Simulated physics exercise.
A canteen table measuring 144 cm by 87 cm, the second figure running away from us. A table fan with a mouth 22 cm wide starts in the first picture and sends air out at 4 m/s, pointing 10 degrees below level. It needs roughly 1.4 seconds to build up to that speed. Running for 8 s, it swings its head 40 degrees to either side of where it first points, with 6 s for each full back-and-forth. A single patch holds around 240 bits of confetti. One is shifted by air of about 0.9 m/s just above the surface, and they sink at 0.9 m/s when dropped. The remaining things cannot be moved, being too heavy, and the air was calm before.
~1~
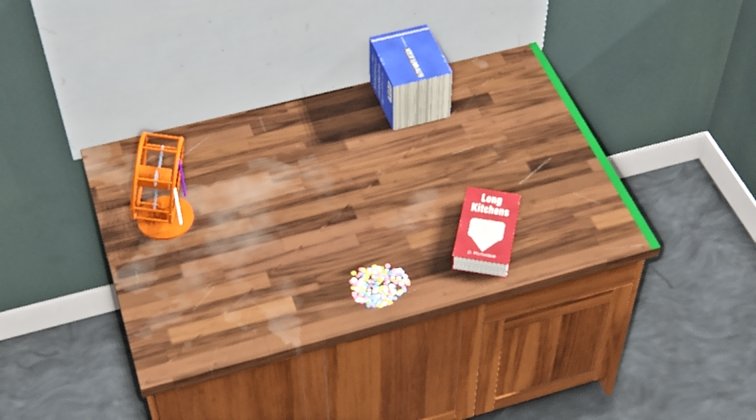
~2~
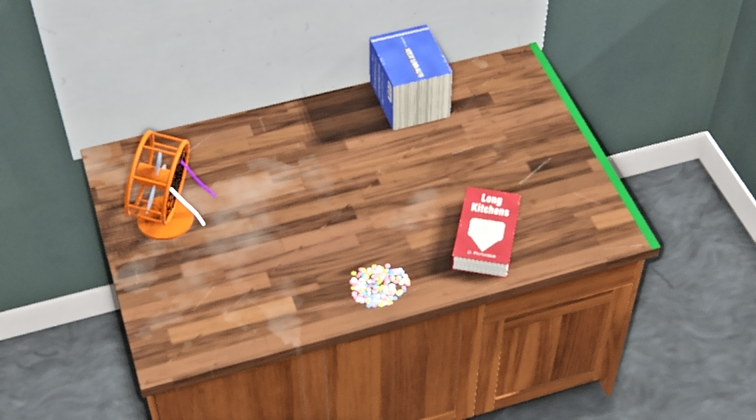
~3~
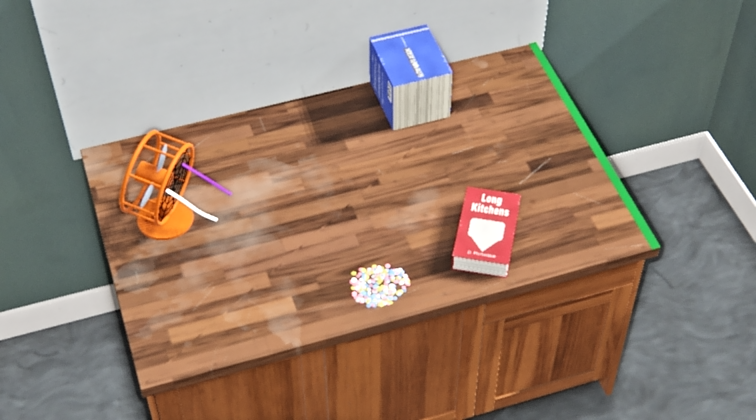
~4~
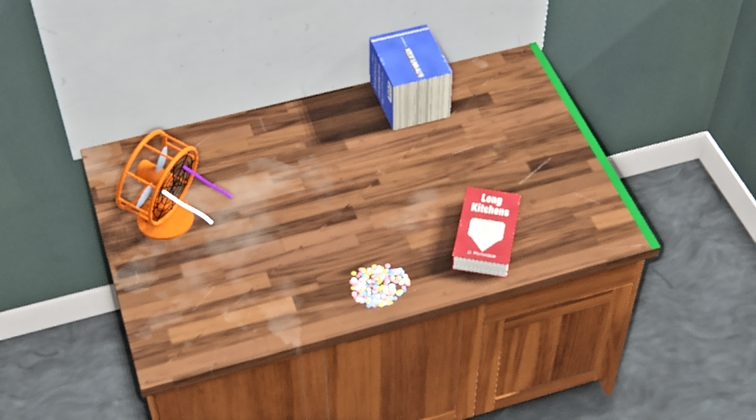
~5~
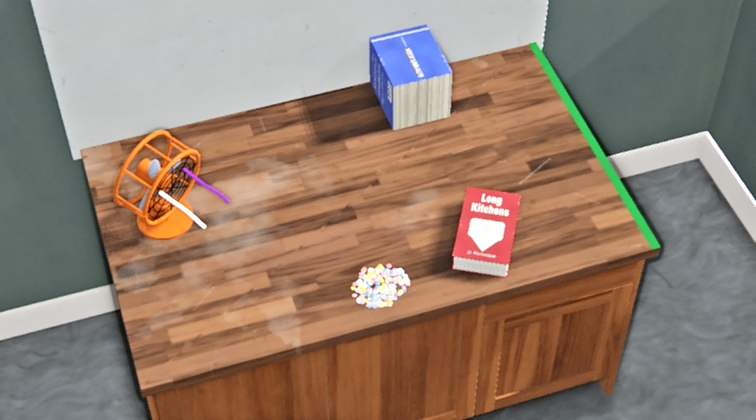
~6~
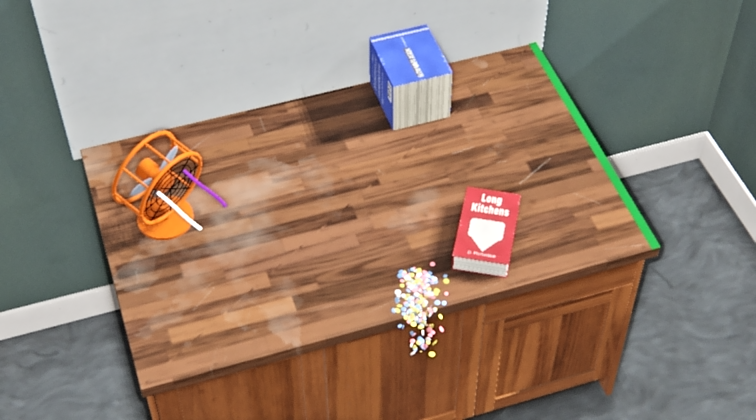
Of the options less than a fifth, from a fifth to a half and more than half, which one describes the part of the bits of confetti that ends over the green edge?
The part of the bits of confetti that ends over the green edge is less than a fifth.
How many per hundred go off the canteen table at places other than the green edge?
100 %.
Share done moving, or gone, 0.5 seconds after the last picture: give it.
That works out to some 80 %.
Then, 0.5 s after the last picture, 2 % are still on the top, 0 % are over the green edge.
Then, 1.5 s after the last picture, 2 % are still on the top, 0 % are over the green edge.
Then, 3.3 s after the last picture, 1 % are still on the top, 0 % are over the green edge.
Then, 6.9 s after the last picture, at the end, 0 % are over the green edge.
